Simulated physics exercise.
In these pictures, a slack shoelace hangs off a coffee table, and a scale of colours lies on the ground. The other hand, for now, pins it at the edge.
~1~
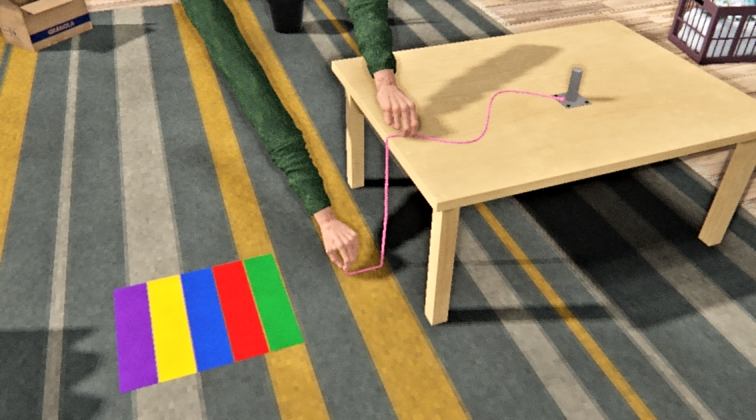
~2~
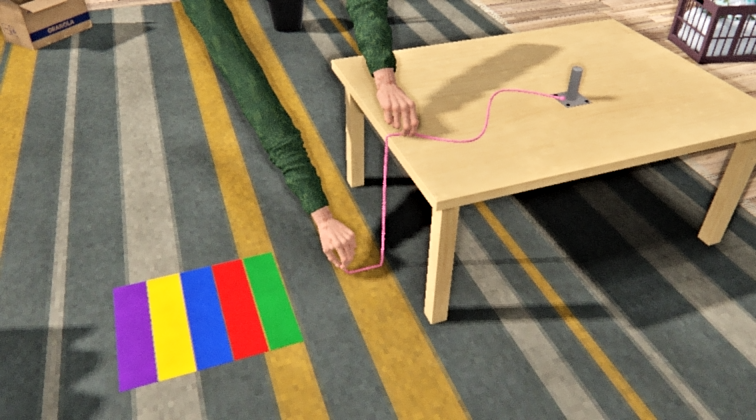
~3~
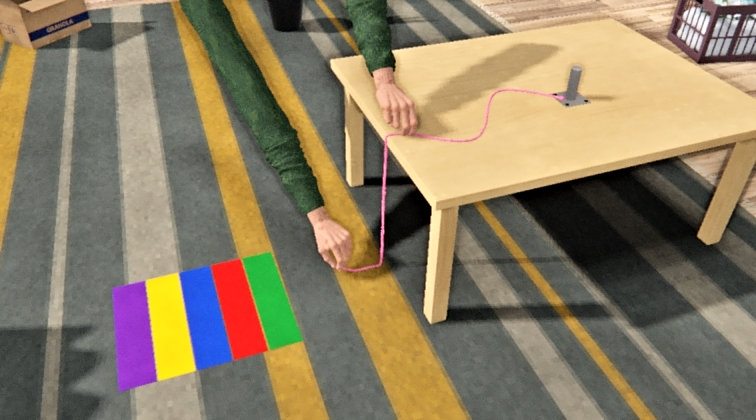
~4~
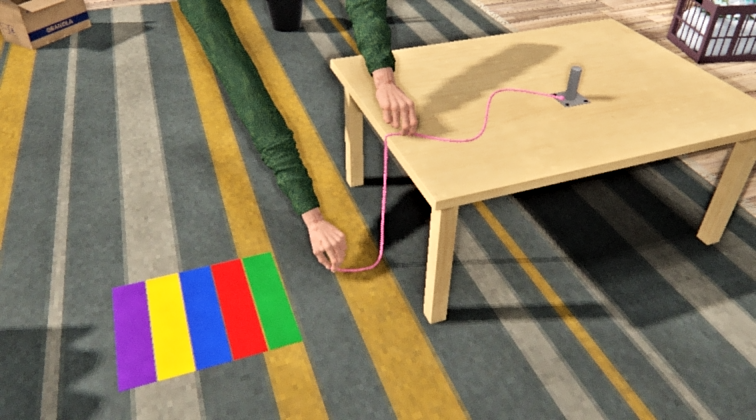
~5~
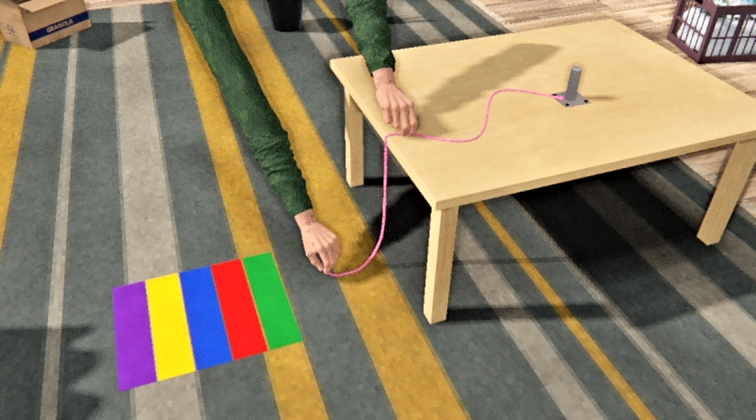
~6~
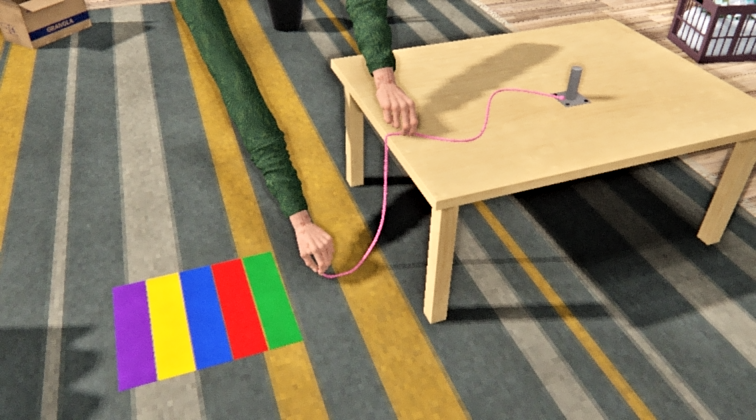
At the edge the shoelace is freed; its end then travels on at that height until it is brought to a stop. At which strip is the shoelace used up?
At the yellow one.
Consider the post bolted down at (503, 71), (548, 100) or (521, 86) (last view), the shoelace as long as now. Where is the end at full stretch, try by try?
First (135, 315), then (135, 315), and last (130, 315).
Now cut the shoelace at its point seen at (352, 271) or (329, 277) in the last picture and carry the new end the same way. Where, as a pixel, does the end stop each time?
(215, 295) and (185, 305).
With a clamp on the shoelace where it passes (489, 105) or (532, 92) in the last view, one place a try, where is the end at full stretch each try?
Taking the tries in turn, you get (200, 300) and then (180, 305).
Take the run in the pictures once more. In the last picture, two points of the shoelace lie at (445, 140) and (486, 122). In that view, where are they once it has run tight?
Result - first point (382, 141), second point (443, 124).
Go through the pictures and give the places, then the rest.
In the first frame, end (344, 267); green (282, 329); red (248, 338); blue (212, 348); yellow (175, 357); purple (137, 368).
In the second frame, end (341, 266); shoelace through (533, 93) (489, 108) (468, 141) (393, 136) (384, 197) (382, 254).
In the third frame, end (337, 266).
In the fourth frame, end (332, 268); shoelace through (532, 92) (488, 108) (467, 141) (392, 135) (384, 196) (381, 254).
In the fifth frame, end (324, 270).
In the sixth frame, end (319, 271); shoelace through (532, 92) (488, 108) (467, 141) (392, 135) (385, 196) (367, 254).
Early on, end near (225, 294); over red.
Midway, end near (188, 303); over blue.
At the end of the slack, end near (165, 308); over yellow. It gets as far as the yellow strip.
